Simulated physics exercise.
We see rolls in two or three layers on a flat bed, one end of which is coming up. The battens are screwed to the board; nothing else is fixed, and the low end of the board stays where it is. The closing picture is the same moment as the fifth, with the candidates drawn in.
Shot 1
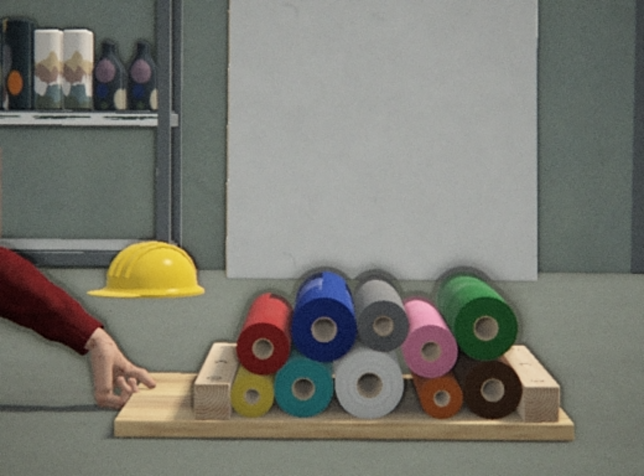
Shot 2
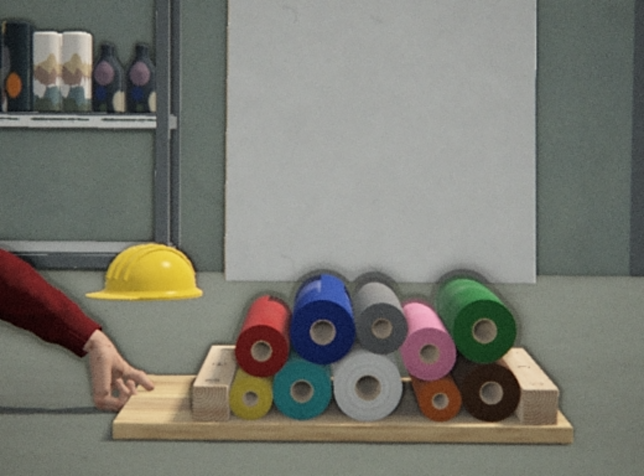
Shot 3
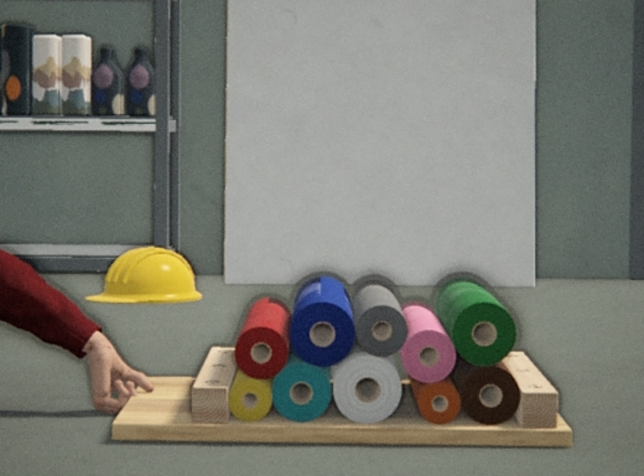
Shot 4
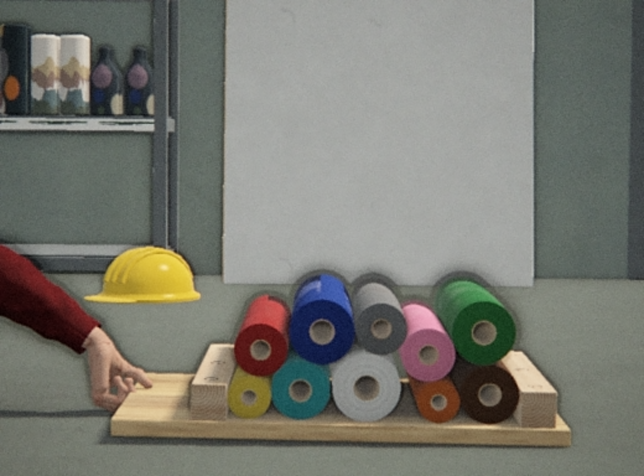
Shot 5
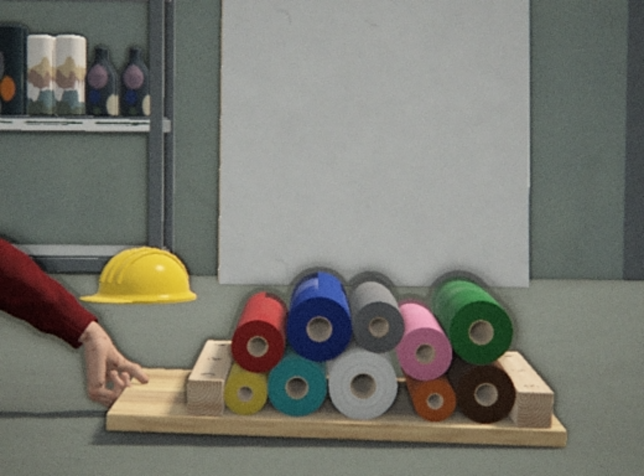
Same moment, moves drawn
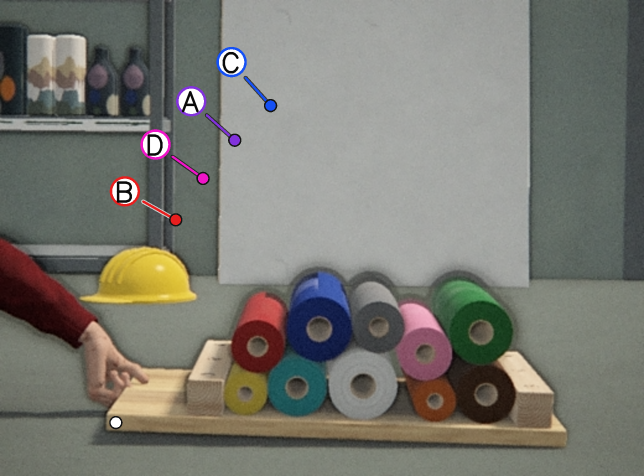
To begin with, coloured rolls lie stacked in two layers between wooden battens on a board, while a hand in a red sleeve touches its left end beside a yellow hard hat. The whole view then shifts very slightly, and the hand, board and rolls stay practically still relative to one another.
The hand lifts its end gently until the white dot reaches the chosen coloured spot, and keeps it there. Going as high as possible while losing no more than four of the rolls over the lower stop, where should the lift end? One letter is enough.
No higher than A.
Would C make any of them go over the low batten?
Yes.
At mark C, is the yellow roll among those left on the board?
The yellow roll: Yes.
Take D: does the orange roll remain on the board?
Yes.
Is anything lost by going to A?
Yes.
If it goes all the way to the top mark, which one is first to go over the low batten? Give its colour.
The green one.
On the marked copy, A at (235, 140); B at (176, 220); C at (271, 106); D at (203, 178); the white dot at (116, 423).
With A. Early on, board at 21°.
Further on, board at 40°.
At the end, board at 41°, four over the low batten (pink, grey, green, blue).
As for the rest, B one over the low batten (green); C five over the low batten; D three over the low batten (pink, grey, green).
